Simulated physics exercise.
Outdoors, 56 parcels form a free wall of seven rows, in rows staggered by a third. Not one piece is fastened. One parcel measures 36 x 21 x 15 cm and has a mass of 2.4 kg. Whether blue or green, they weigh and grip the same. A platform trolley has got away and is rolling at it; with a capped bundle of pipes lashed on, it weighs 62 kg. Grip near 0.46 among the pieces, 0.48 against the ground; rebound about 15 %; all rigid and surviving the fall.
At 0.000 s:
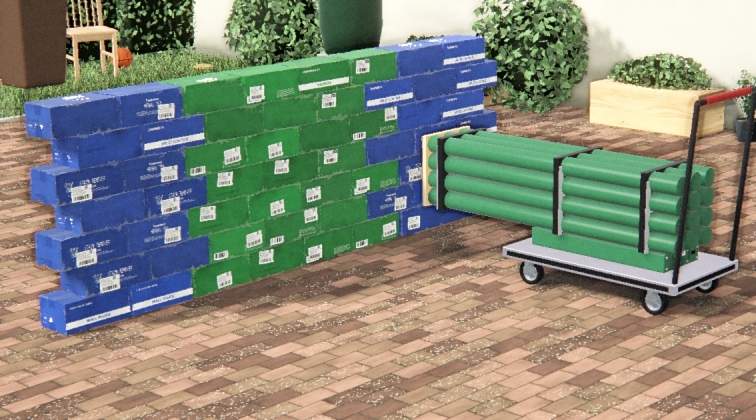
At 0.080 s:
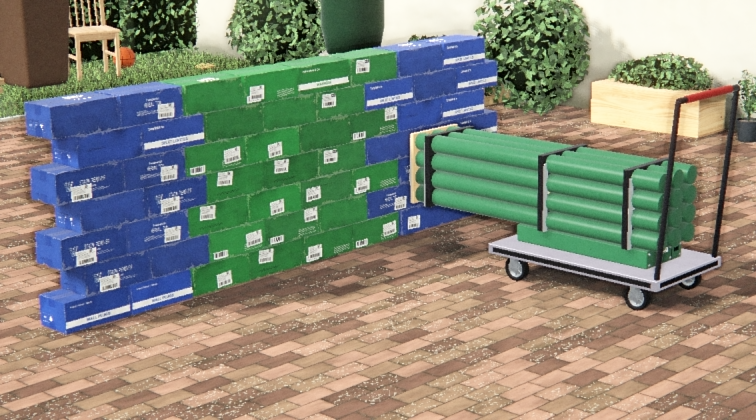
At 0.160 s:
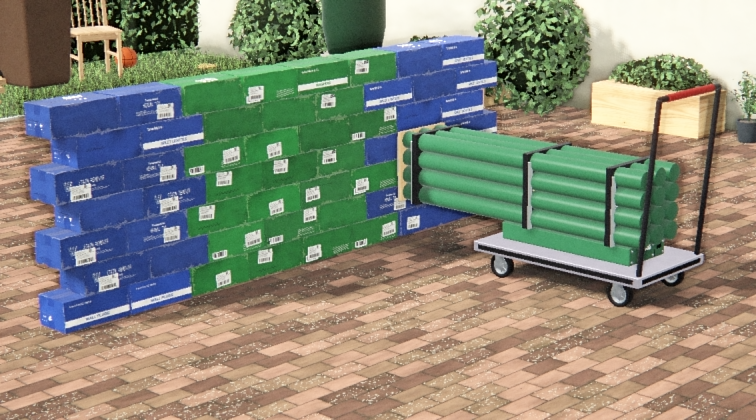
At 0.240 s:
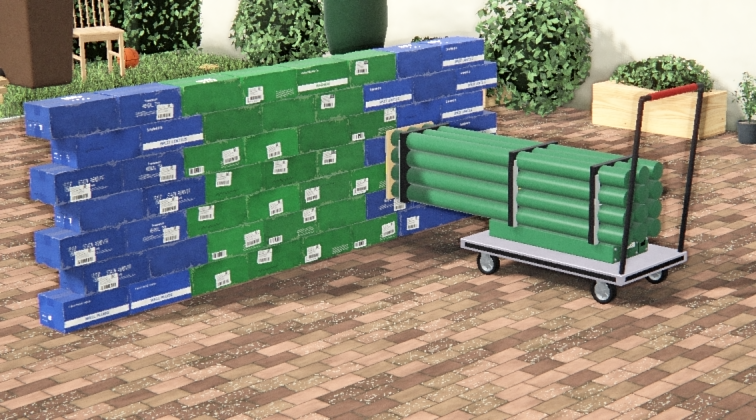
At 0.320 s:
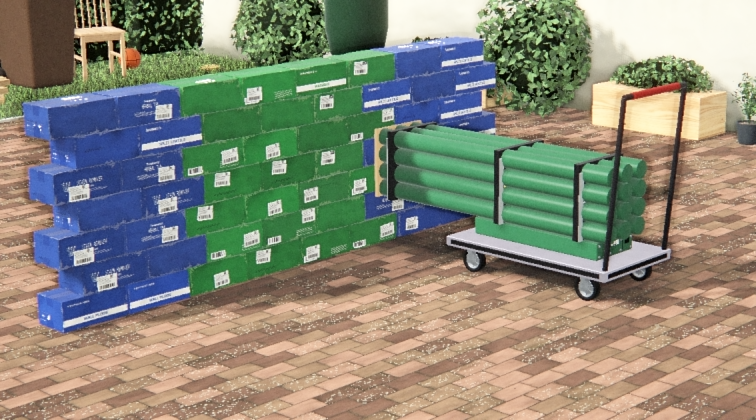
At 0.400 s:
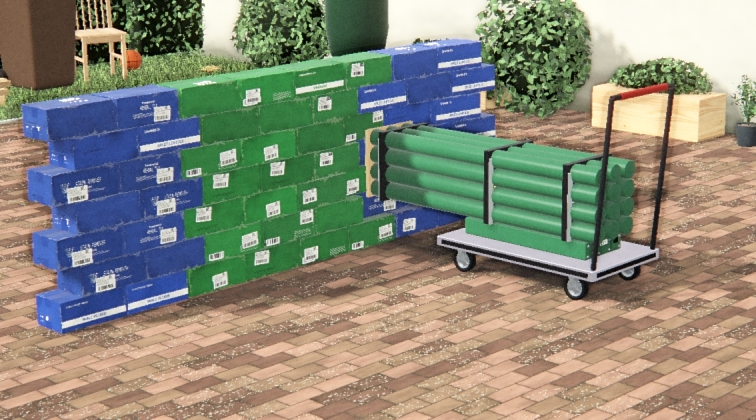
A trolley loaded with green pipes rolls left into a blue and green parcel wall, shifting some parcels slightly.
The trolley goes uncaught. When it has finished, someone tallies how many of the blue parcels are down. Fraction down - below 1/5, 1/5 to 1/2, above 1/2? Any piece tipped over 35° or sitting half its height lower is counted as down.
Below 1/5.
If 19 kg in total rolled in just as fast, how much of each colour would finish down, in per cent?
Blue 0, green 0 per cent.
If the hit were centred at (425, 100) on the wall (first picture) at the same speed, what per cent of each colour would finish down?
Blue 40, green 20 per cent.
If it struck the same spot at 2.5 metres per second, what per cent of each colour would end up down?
Share down, in per cent: Blue 50, green 10.
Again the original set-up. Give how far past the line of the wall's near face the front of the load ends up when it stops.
Rest position: Approx. 10 centimetres beyond.
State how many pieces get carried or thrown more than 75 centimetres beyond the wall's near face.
About 0 of them.
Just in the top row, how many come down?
A total of 0.
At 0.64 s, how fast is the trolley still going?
Speed: Close to 0.1 m/s.
After 0.48 s, load 9 cm past the wall's line, still rolling; none of the 31 blue parcels down (0 of 56 in all colours); top blue parcel unmoved; top green parcel 42 mm from its place.
After 0.64 s, load 12 cm past the wall's line, still rolling; none of the 31 blue parcels down (0 of 56 in all colours); top blue parcel unmoved; top green parcel 3° from how it stood.
After 1.48 s, load 11 cm past the wall's line, stopped; none of the 31 blue parcels down (0 of 56 in all colours); top blue parcel unmoved; top green parcel 8 cm from its place.
In the end (2.1 s), load 10 cm past the wall's line, stopped; none of the 31 blue parcels down (0 of 56 in all colours); top blue parcel unmoved; top green parcel 57 mm from its place. That is 0 per cent. From the last view, middles, top blue parcel near (136, 107), top green parcel near (350, 70).
